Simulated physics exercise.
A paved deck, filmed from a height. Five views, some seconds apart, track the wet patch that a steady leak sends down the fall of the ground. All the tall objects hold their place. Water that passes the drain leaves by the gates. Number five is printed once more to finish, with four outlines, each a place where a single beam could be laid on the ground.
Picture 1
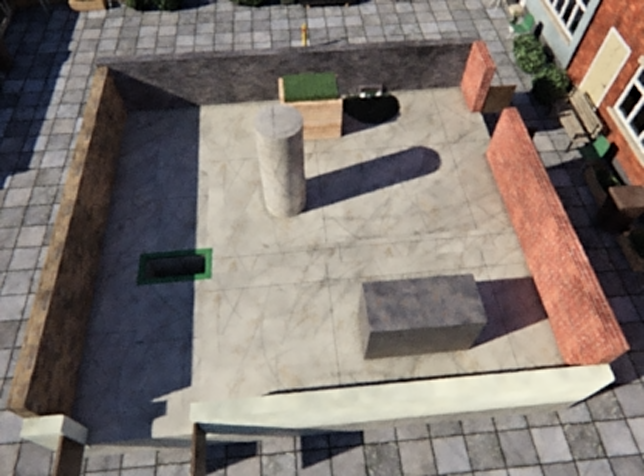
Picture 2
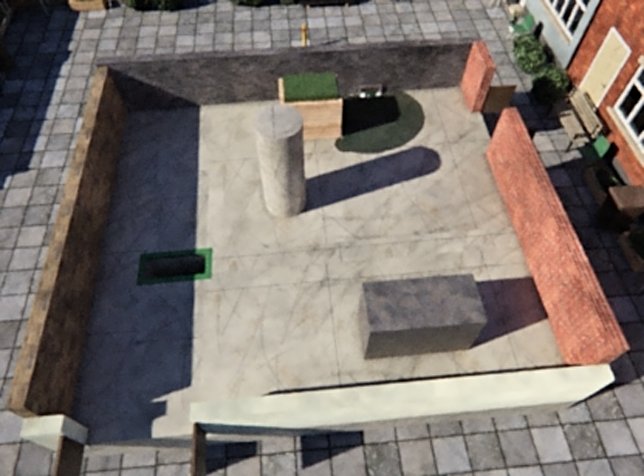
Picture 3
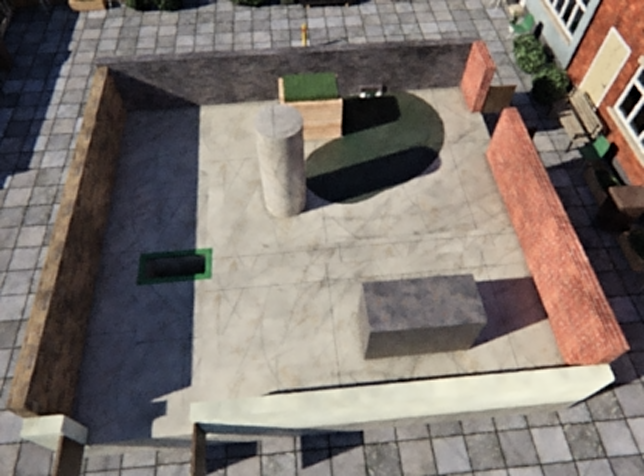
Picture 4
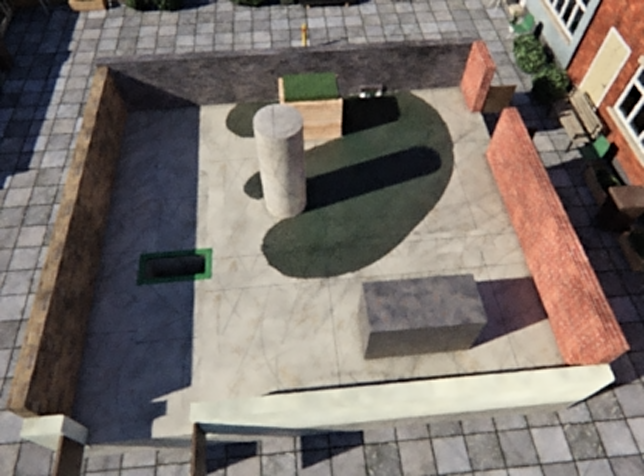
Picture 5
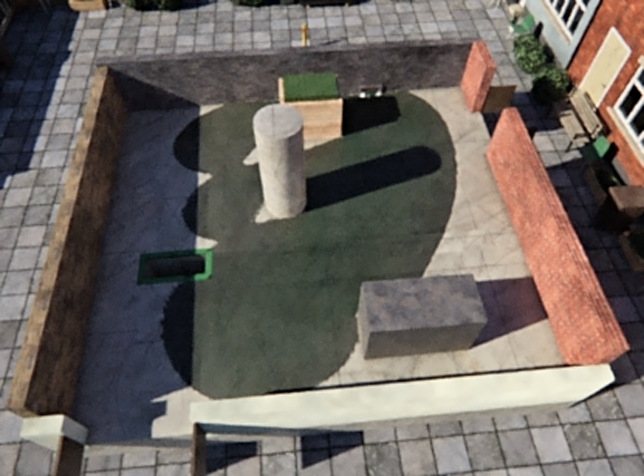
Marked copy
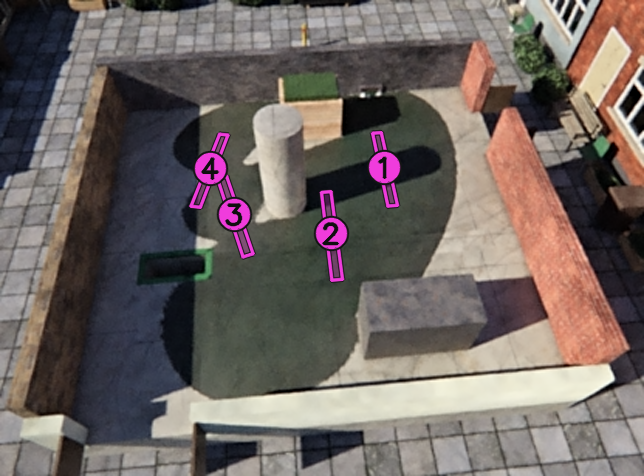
On a paved, walled deck seen from above, a small dark patch of water lies beside a green-topped box near the back wall. It spreads forward across the pale floor, passes around the upright column, then widens leftward and toward the front wall, reaching beside the grey block.
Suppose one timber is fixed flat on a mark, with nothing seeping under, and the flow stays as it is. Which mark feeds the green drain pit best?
Place 4 does it best.
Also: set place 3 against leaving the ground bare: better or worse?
Place 3 is worse.
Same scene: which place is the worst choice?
It is 3.
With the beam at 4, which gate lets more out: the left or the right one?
The left one.
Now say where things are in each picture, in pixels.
Outfall at (370, 90); green drain pit at (175, 266); open gate at (146, 423); open gate at (478, 132); water covers 2 % of the ground and shows as far out as (374, 119); green drain pit still dry.
Water covers 6 % of the ground and shows as far out as (342, 146); green drain pit still dry.
Water covers 14 % of the ground and shows as far out as (318, 193); green drain pit still dry.
Water covers 26 % of the ground and shows as far out as (295, 270); green drain pit still dry.
Water covers 47 % of the ground and shows as far out as (185, 353); green drain pit still dry.
On the marked copy, 1 from (392, 205) to (376, 132); 2 from (337, 279) to (326, 192); 3 from (222, 177) to (248, 255); 4 from (195, 206) to (223, 134).
Choosing 1, about 8 % of the stream runs into the green drain pit, about 91 % out by the gates.
Choosing 2, about 8 % of the stream runs into the green drain pit, about 91 % out by the gates.
Choosing 3, next to none of the stream runs into the green drain pit, about 98 % out by the gates.
Choosing 4, about 15 % of the stream runs into the green drain pit, about 85 % out by the gates.
